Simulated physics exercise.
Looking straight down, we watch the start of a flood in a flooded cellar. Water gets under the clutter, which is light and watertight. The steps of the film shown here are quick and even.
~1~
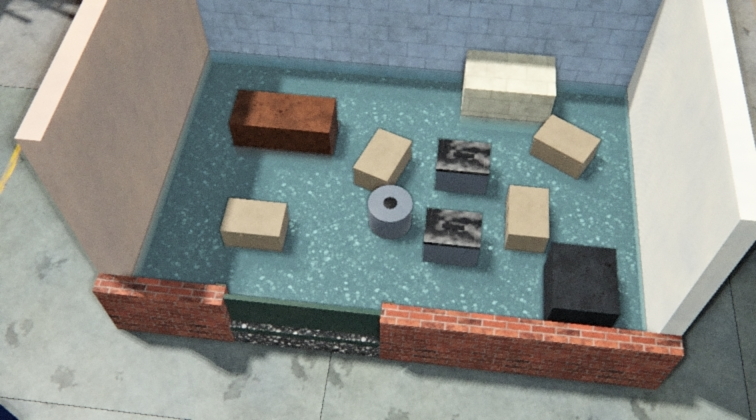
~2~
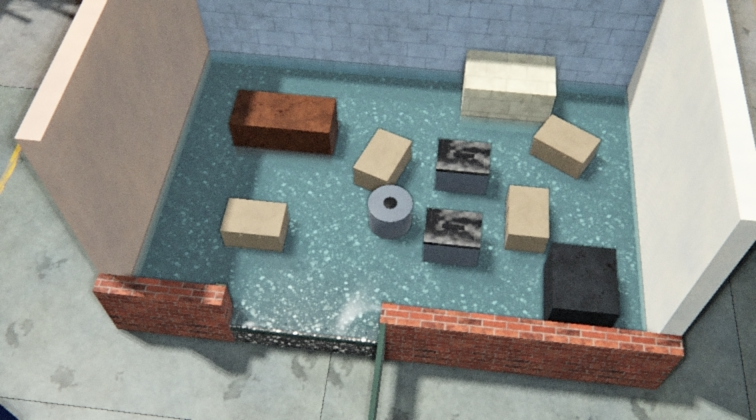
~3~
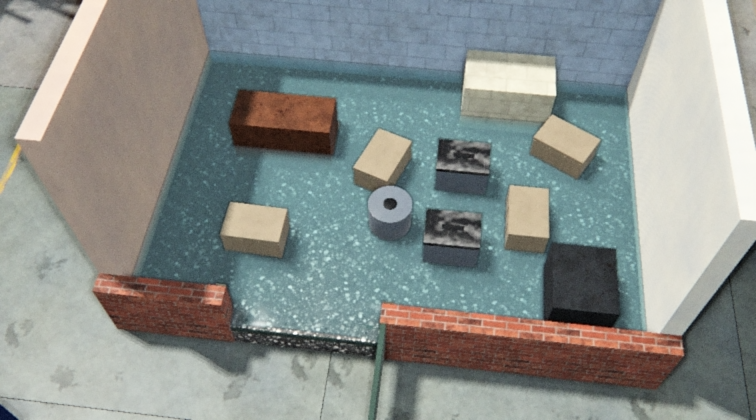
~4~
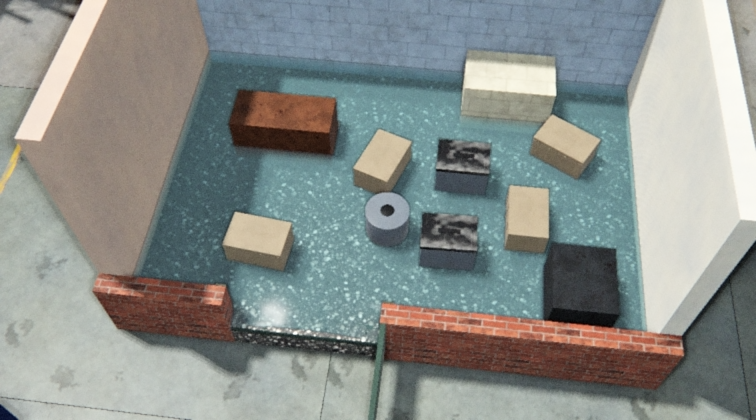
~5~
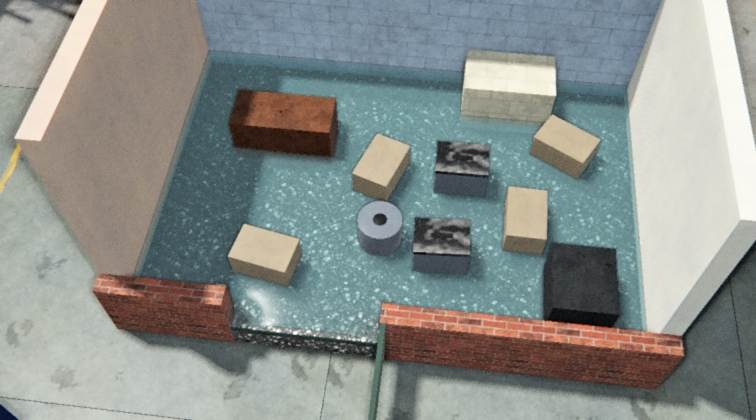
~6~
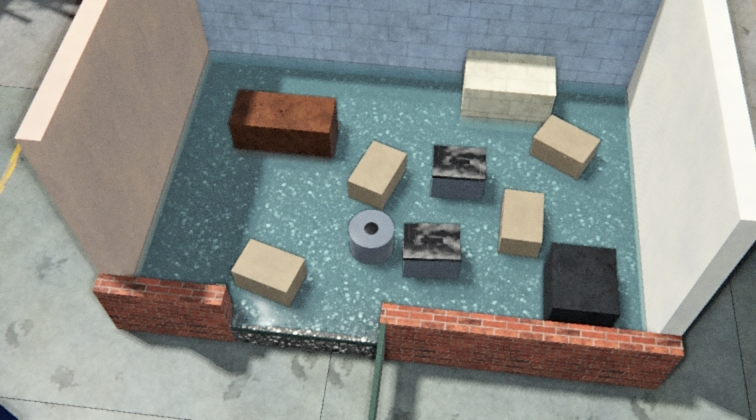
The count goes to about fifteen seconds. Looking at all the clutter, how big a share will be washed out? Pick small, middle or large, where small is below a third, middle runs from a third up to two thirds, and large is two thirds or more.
Large.
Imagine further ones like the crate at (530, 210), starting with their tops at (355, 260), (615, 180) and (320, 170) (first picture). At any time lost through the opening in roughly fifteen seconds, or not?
Per object, in the order given: Exits at some point / never exits / exits at some point.
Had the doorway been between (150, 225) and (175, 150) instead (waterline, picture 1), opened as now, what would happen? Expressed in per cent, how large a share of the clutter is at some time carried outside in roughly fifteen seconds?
Roughly 40 in a hundred.
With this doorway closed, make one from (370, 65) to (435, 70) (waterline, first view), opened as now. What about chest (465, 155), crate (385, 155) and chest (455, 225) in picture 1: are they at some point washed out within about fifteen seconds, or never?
Object by object: Drifts out, drifts out, never exits.
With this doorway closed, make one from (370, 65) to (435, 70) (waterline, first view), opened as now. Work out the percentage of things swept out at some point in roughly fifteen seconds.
My guess is close to 40 percent.
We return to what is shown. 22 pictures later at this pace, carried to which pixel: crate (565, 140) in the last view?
(507, 176), roughly.
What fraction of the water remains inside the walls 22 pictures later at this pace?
56 %.
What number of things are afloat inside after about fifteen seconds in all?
It works out to 1.
A moment on, 1 of 7 are out; 6 afloat.
Next, 4 of 7 are out; 3 afloat.
Later, 6 of 7 are out; 1 afloat.
In the end, 6 of 7 are out; 1 afloat.
